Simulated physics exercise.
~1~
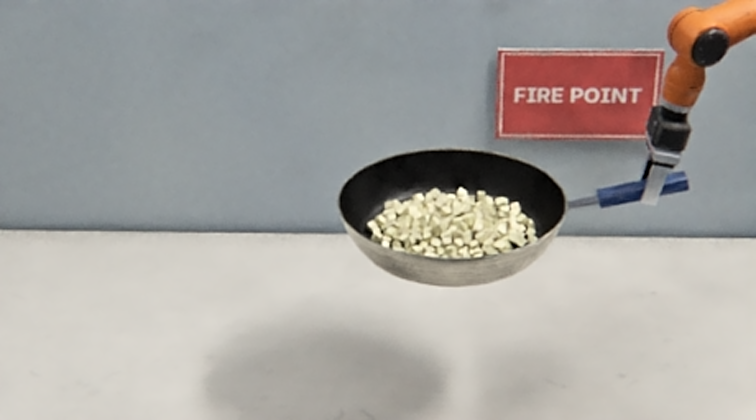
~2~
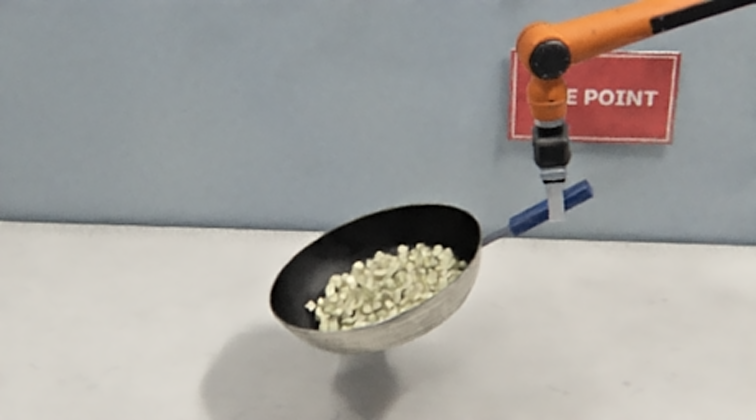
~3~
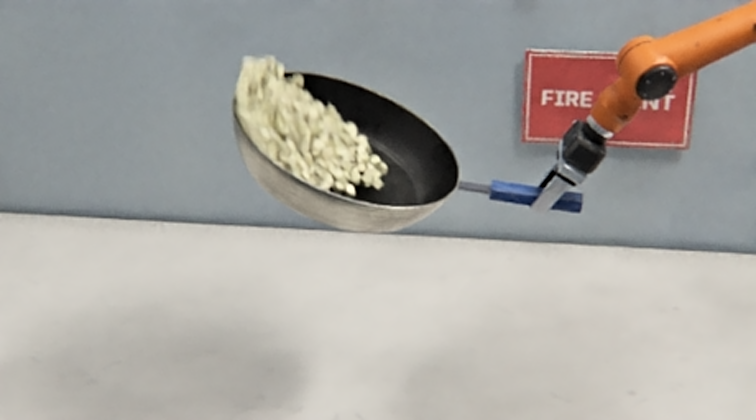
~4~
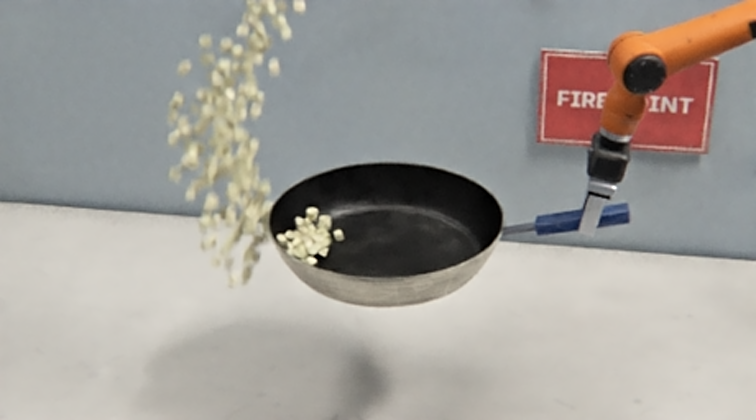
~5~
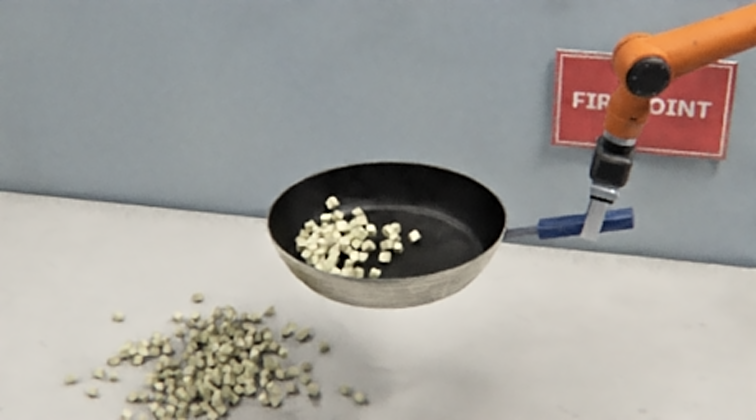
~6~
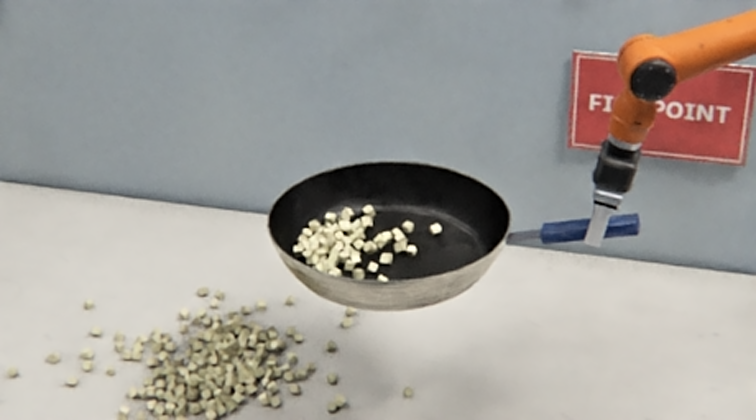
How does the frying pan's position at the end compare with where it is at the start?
At the end the frying pan is somewhat further to the left and slightly lower in the view than at the start, with a wider gap between it and the red sign.
